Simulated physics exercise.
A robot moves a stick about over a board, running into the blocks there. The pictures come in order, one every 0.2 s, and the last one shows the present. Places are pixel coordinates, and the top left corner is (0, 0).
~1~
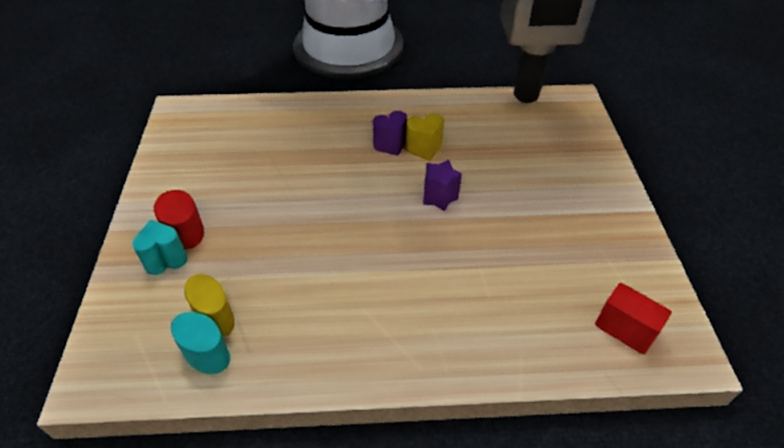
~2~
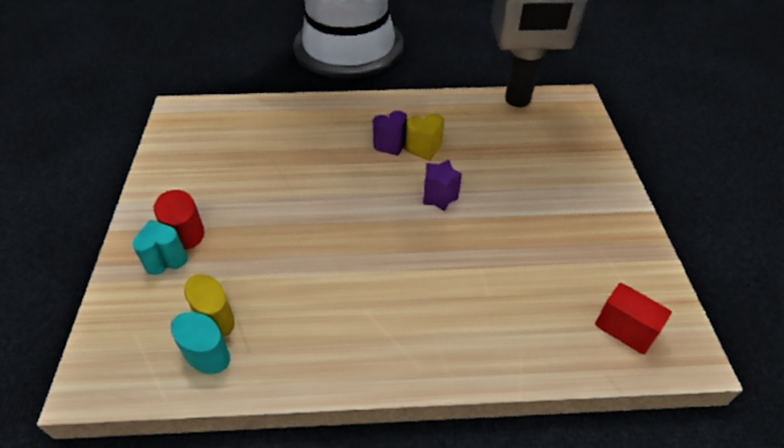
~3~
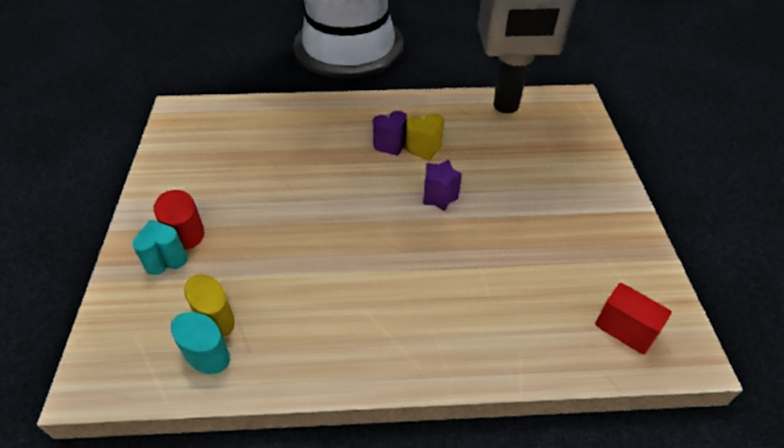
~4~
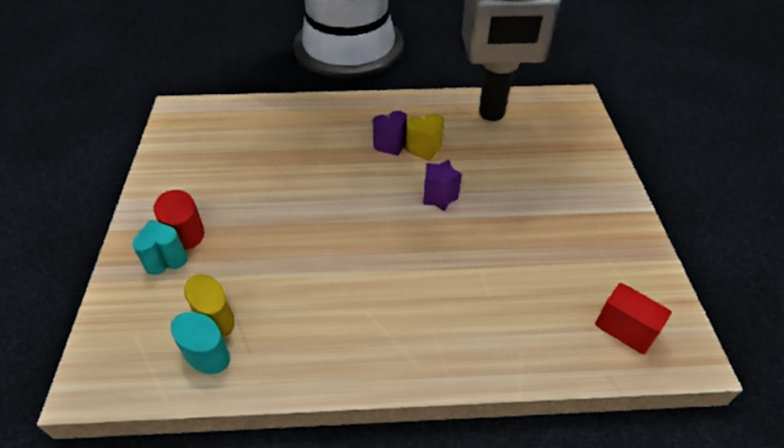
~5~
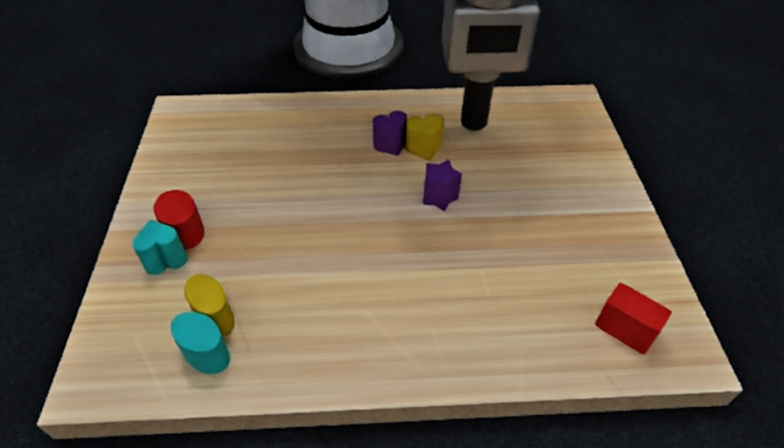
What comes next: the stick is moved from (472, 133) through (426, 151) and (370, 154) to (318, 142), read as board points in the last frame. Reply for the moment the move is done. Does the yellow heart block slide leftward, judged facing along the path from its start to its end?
I expect so.
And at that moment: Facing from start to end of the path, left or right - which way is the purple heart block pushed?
Facing the way the path runs, start to end, you'll find the purple heart block has shifted right.
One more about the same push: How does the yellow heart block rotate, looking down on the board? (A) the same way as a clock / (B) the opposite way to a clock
My pick is B.
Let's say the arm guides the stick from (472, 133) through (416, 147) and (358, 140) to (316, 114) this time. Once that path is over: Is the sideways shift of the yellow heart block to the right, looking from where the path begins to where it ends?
Going by the path, no.
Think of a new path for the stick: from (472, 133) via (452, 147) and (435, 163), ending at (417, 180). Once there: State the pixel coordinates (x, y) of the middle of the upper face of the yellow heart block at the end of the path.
It should be at (392, 138) by then.
What follows on the original path. One third of the way, stick at (426, 141); purple heart block at (380, 119), turned 20° clockwise; yellow heart block at (397, 135), turned 15° anticlockwise.
Two thirds of the way, stick at (369, 143); purple heart block at (359, 112), turned 50° clockwise; yellow heart block at (357, 147), turned 90° anticlockwise.
At the end, stick at (317, 132); purple heart block at (349, 107), turned 90° clockwise; yellow heart block at (353, 146), turned 105° anticlockwise; purple star not moved.
